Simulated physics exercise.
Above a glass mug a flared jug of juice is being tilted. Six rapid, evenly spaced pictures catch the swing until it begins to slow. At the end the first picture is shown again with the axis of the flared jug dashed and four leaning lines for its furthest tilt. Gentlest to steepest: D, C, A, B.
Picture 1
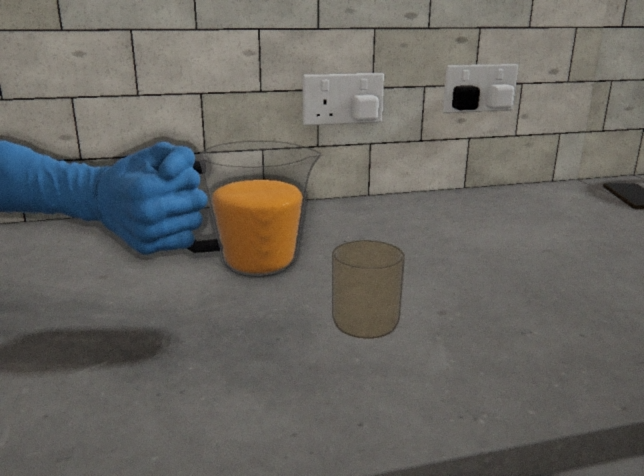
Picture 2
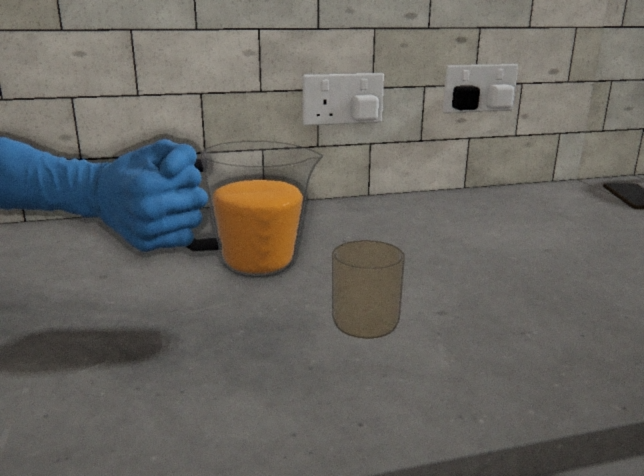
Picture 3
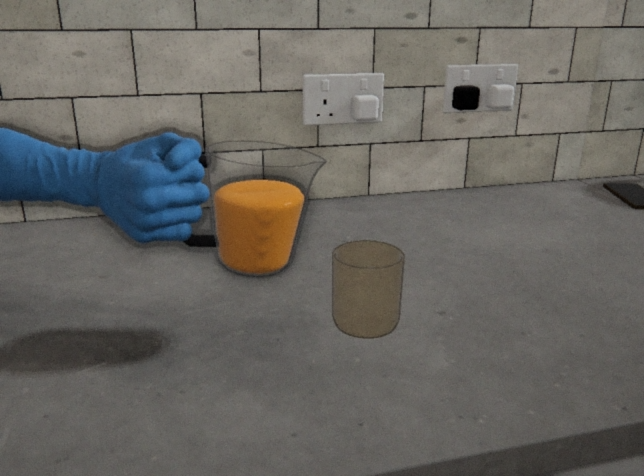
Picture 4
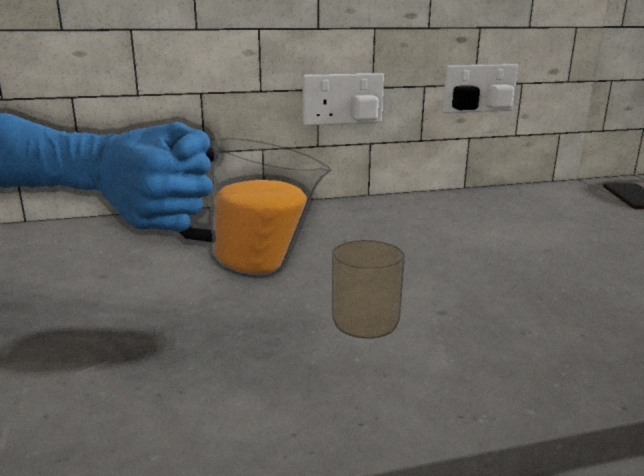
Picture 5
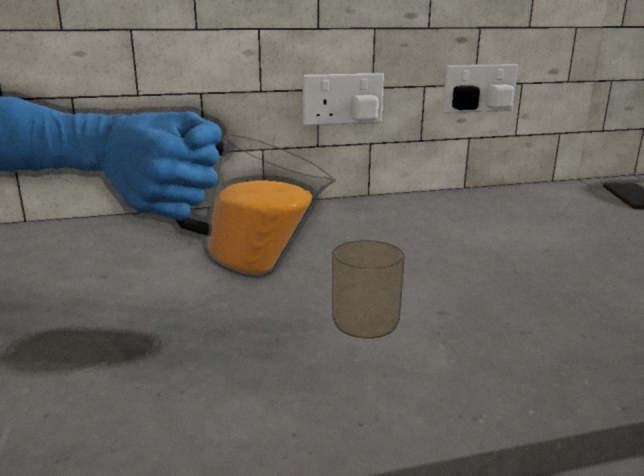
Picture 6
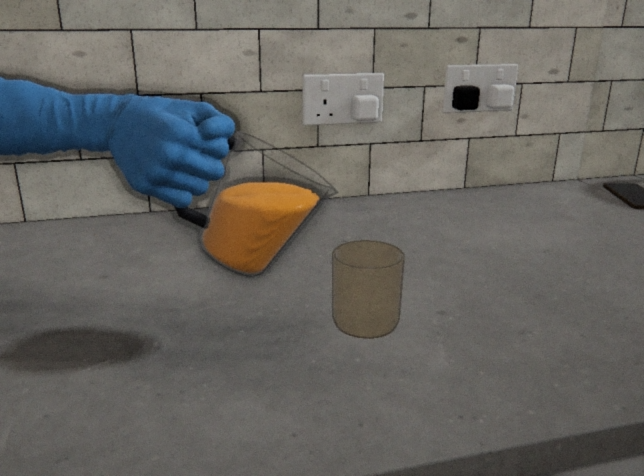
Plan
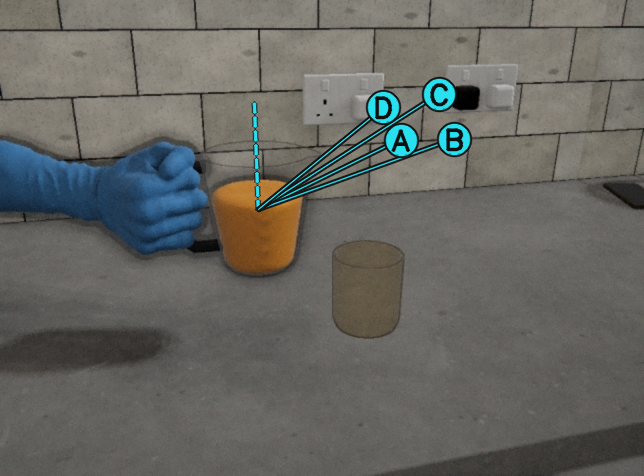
A blue-gloved hand held a clear jug of orange juice upright above a gray counter, then gradually tilted it to the right, toward an empty-looking brownish glass, with no juice leaving the jug.
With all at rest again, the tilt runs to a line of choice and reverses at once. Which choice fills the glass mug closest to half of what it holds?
Go for A.
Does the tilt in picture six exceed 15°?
Yes.
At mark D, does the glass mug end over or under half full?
Under half.
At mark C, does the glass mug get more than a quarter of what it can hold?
Yes, clearly.
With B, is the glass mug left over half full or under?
Over half.
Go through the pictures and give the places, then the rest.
The first frame shows upright, lip at (318, 153); rim of the glass mug round (368, 253); nothing has left yet.
The second frame shows upright, lip at (320, 154); nothing has left yet.
The third frame shows tipped about 6°, lip at (324, 159); nothing has left yet.
The fourth frame shows tipped about 13°, lip at (329, 168); nothing has left yet.
The fifth frame shows tipped about 22°, lip at (333, 178); nothing has left yet.
The sixth frame shows tipped about 31°, lip at (336, 190); nothing has left yet.
On the marked copy, A at (385, 146); B at (438, 144); C at (424, 102); D at (370, 118).
For mark A, the glass mug ends with about 50 % of what it can hold.
For mark B, the glass mug ends with about 66 % of what it can hold.
For mark C, the glass mug ends with about 34 % of what it can hold.
For mark D, the glass mug ends with about 21 % of what it can hold.
